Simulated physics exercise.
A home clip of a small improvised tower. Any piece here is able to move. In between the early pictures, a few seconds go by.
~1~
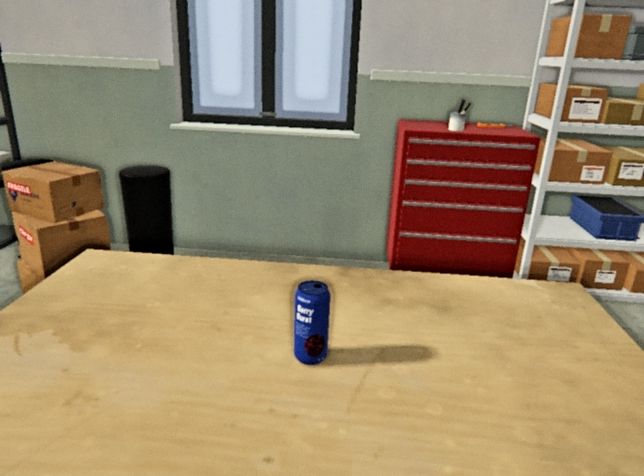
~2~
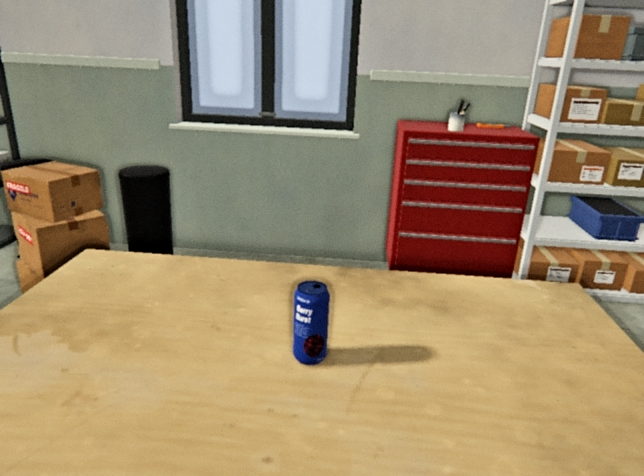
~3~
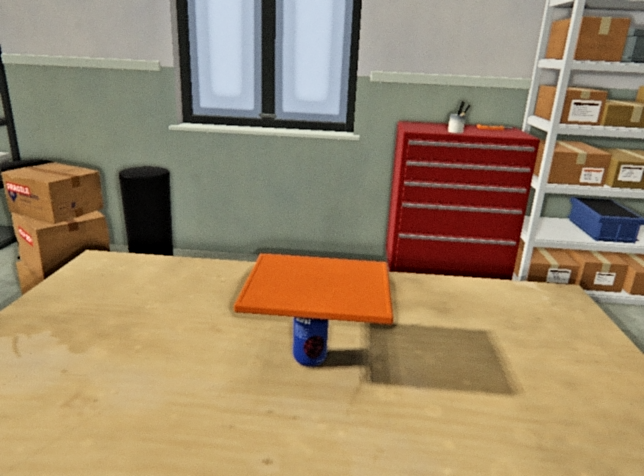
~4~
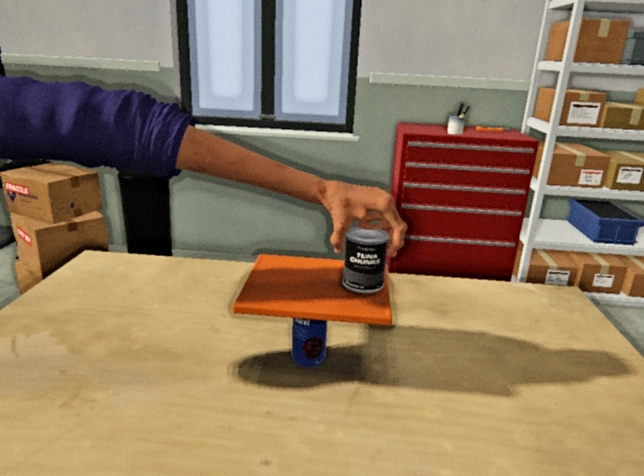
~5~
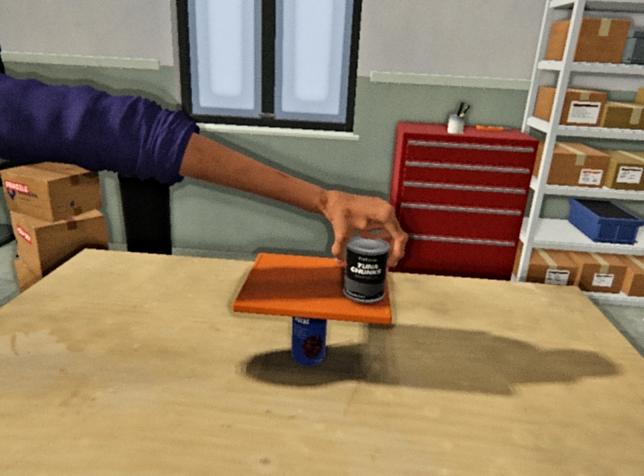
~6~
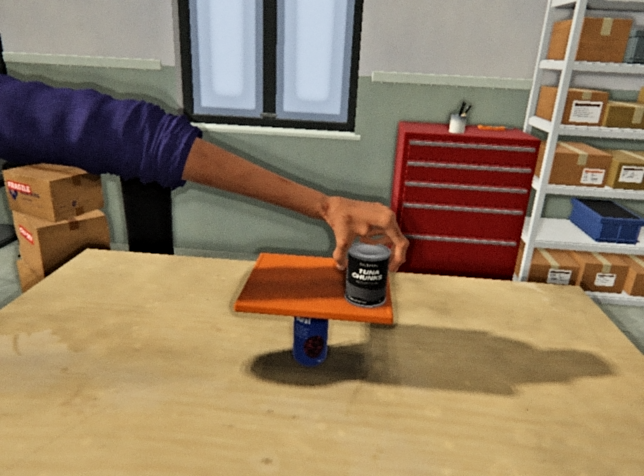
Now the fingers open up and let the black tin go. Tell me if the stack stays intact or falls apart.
I predict it will be unstable.
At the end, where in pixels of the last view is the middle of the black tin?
End position in the final view: Approximately (388, 383).
Then, 0.40 s past the last view, black tin now fallen; orange lid rocked 72° from its first pose.
Then, 0.50 s past the last view, orange lid on its side.
Then, 0.80 s past the last view, orange lid now fallen.
Finally, fallen, black tin and orange lid; blue can still in place. Final places as the last picture's camera would see them, black tin near (388, 383). The stack loses its balance.
